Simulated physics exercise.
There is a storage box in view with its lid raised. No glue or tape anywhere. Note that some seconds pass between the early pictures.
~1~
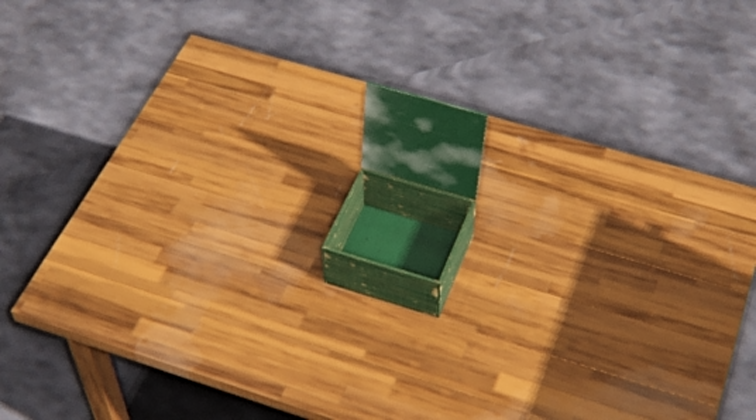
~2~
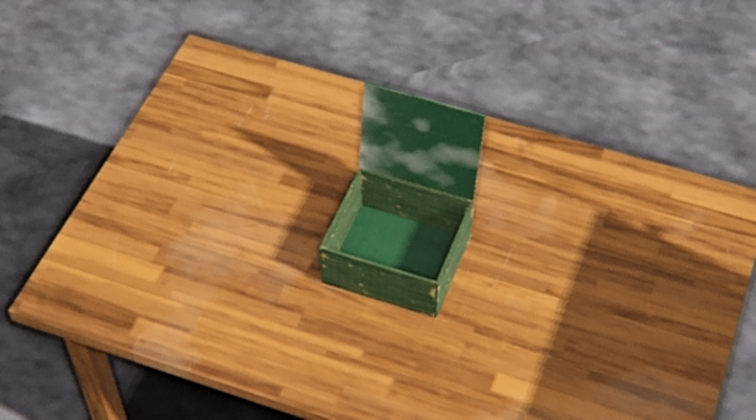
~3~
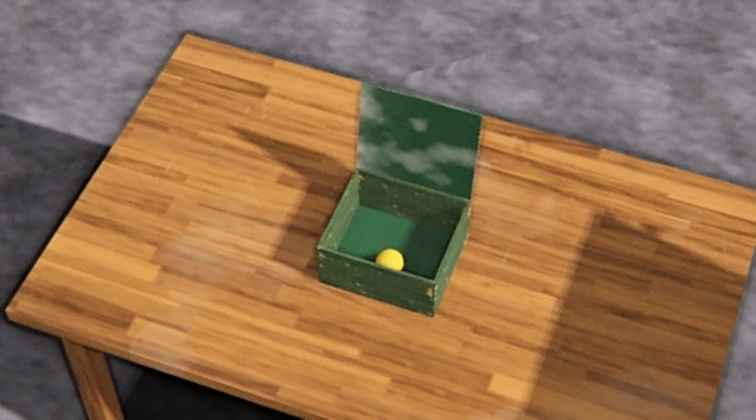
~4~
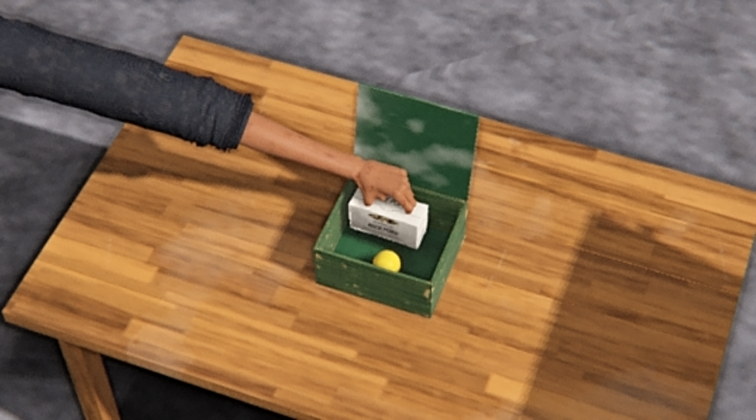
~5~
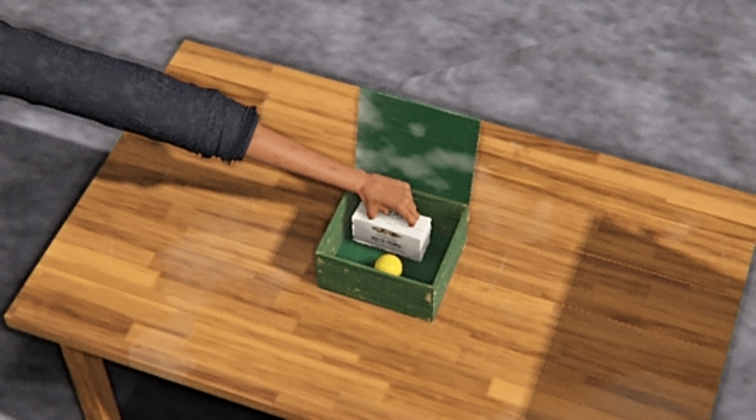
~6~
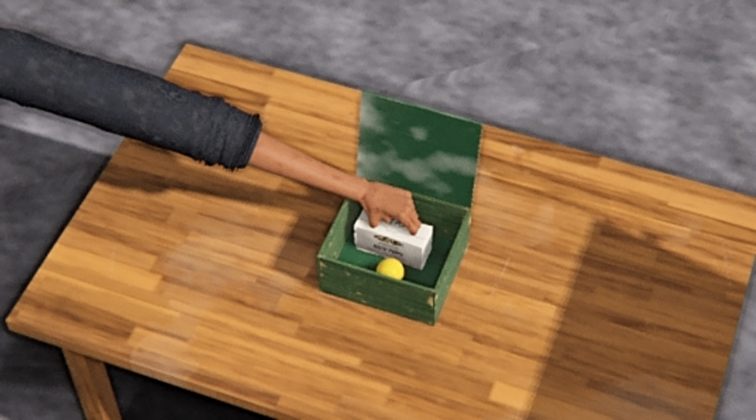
A hand in a dark sleeve reaches in from the left and lowers a white carton into an open green box on a brown wooden table, seen from above at an angle. Before that, the box stands empty with its lid raised, then a yellow ball is inside near the front. The hand keeps hold of the carton behind the ball, while the view shifts very slightly.
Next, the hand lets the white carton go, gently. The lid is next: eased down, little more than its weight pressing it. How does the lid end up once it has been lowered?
Fully shut.
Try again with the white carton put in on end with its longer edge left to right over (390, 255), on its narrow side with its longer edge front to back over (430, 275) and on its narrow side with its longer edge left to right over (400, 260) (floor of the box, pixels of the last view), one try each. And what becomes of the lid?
In order, the lid gets blocked, then fits down, then fits down.
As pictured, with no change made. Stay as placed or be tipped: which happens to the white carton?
Result: It remains as it was set.
Then, 1.30 s on from there, lid 81° above the rim.
Then, 1.70 s on from there, lid 47° above the rim.
Then, 2.00 s on from there, lid 5° above the rim.
In the end, lid shut; both unmoved. At the end, from the last picture's camera, white carton near (393, 238).
